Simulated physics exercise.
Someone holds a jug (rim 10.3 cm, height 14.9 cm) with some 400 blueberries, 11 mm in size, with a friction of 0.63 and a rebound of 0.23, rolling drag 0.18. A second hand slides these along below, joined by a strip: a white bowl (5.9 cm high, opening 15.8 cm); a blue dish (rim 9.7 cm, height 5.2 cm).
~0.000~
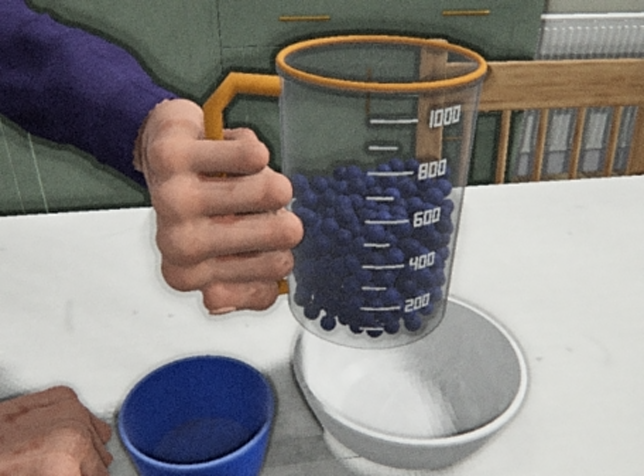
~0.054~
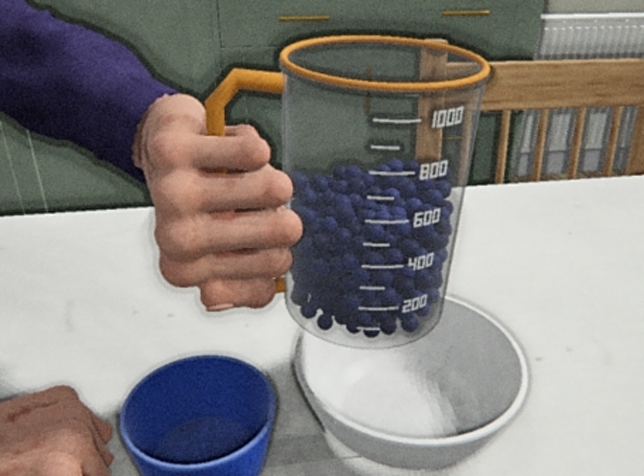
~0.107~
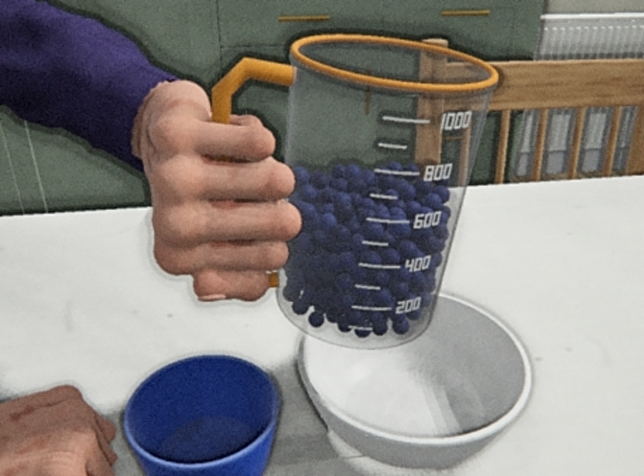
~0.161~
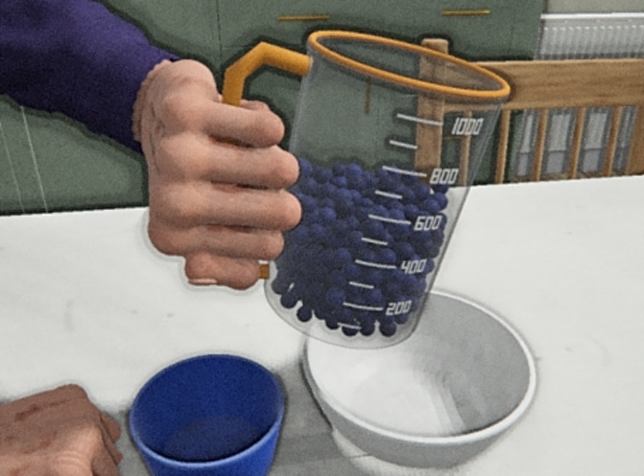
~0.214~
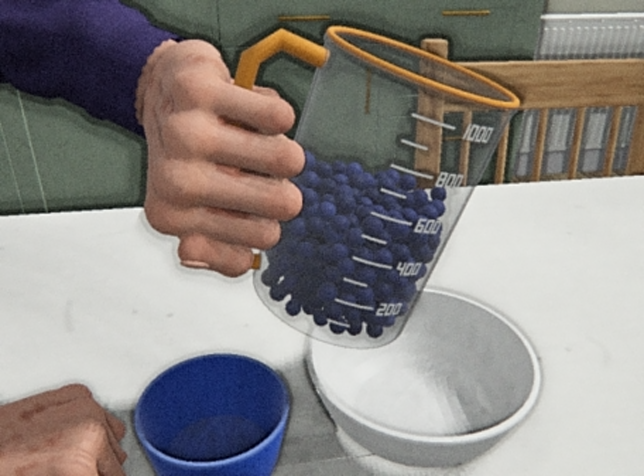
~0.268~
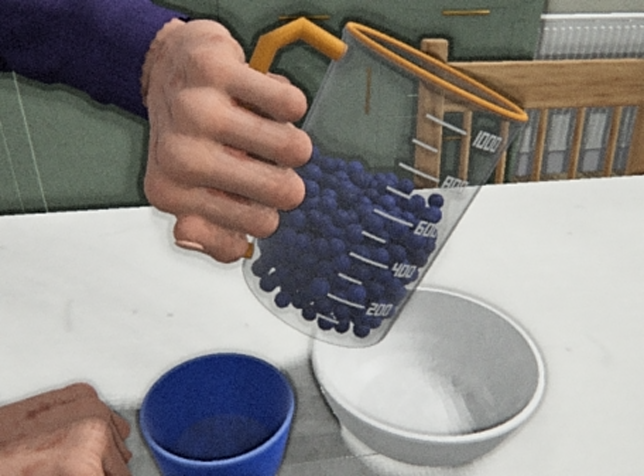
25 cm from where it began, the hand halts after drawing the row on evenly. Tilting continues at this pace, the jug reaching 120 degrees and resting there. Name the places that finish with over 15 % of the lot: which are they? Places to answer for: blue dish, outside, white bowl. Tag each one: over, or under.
Tags: Blue dish - under, outside - under, white bowl - over.
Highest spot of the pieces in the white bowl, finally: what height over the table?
I'd guess close to 7.0 centimetres.
Then, at 1.54 s, tilt 120 degrees; white bowl 85 %, jug 15 %; middle of all pieces on or above the table near (501, 364).
Then, at 2.59 s, tilt 120 degrees; white bowl 100 %; middle of all pieces on or above the table near (590, 371).
After 3.56 s, tilt 120 degrees; white bowl 100 %.
After 4.49 s, tilt 120 degrees; white bowl 100 %.
At rest (4.7 s), white bowl 100 %, blue dish 0 %, outside 0 %, jug 0 %.
